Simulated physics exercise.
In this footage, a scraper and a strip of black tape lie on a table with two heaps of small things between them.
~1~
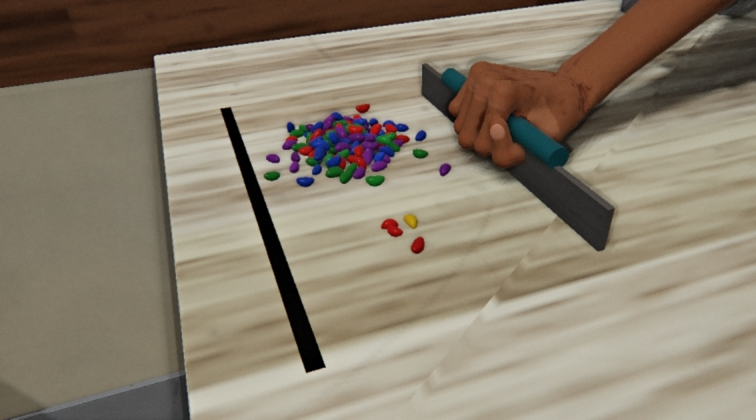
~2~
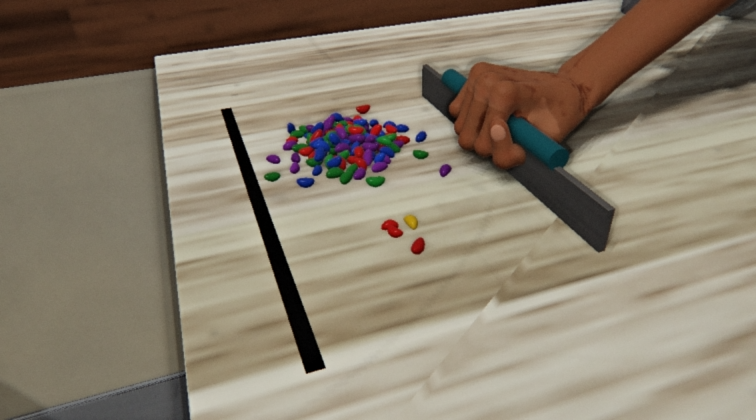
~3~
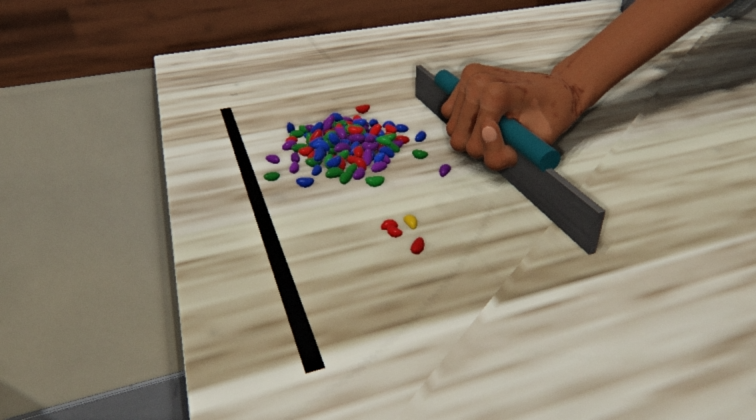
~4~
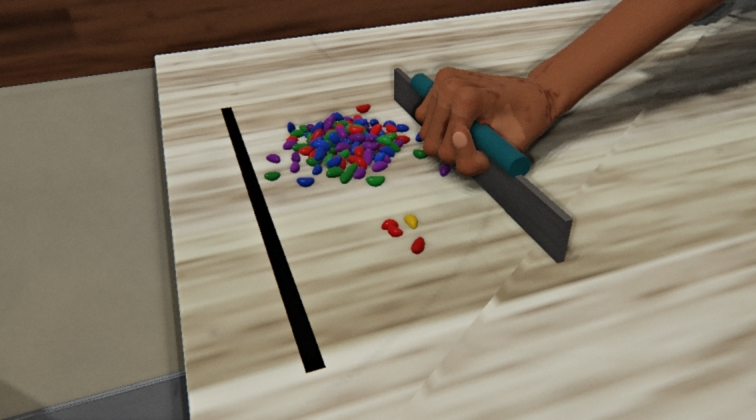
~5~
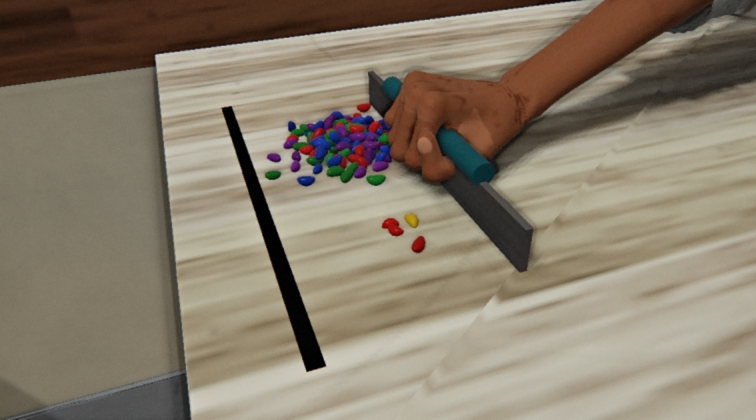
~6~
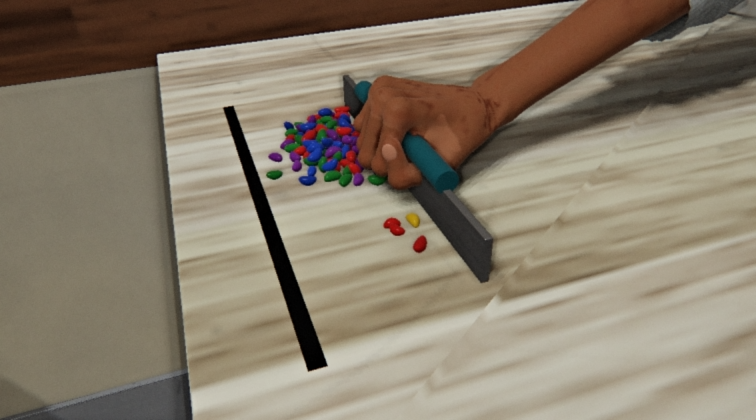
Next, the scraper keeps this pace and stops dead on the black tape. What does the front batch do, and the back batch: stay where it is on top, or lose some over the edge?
The front batch stays on top; the back batch loses some over the edge.
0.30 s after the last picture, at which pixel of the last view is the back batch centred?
Roughly at (273, 159).
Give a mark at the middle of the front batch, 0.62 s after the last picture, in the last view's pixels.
I'd mark it somewhere close to (254, 262).
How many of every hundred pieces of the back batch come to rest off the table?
Estimated share: About 20 in a hundred.
Then, 0.30 s later than the last frame, scraper still moving, near (320, 150); front batch all on the table, its front near (328, 237); back batch all on the table, its front near (227, 168).
Then, 0.62 s later than the last frame, scraper stopped at the black tape; front batch all on the table, its front near (241, 257); back batch just a few over the edge.
Then, 0.90 s later than the last frame, scraper stopped at the black tape; front batch all on the table, its front near (232, 291); back batch about a tenth over the edge.
When it is over, scraper stopped at the black tape; front batch all on the table, its front near (232, 291); back batch about a tenth over the edge.
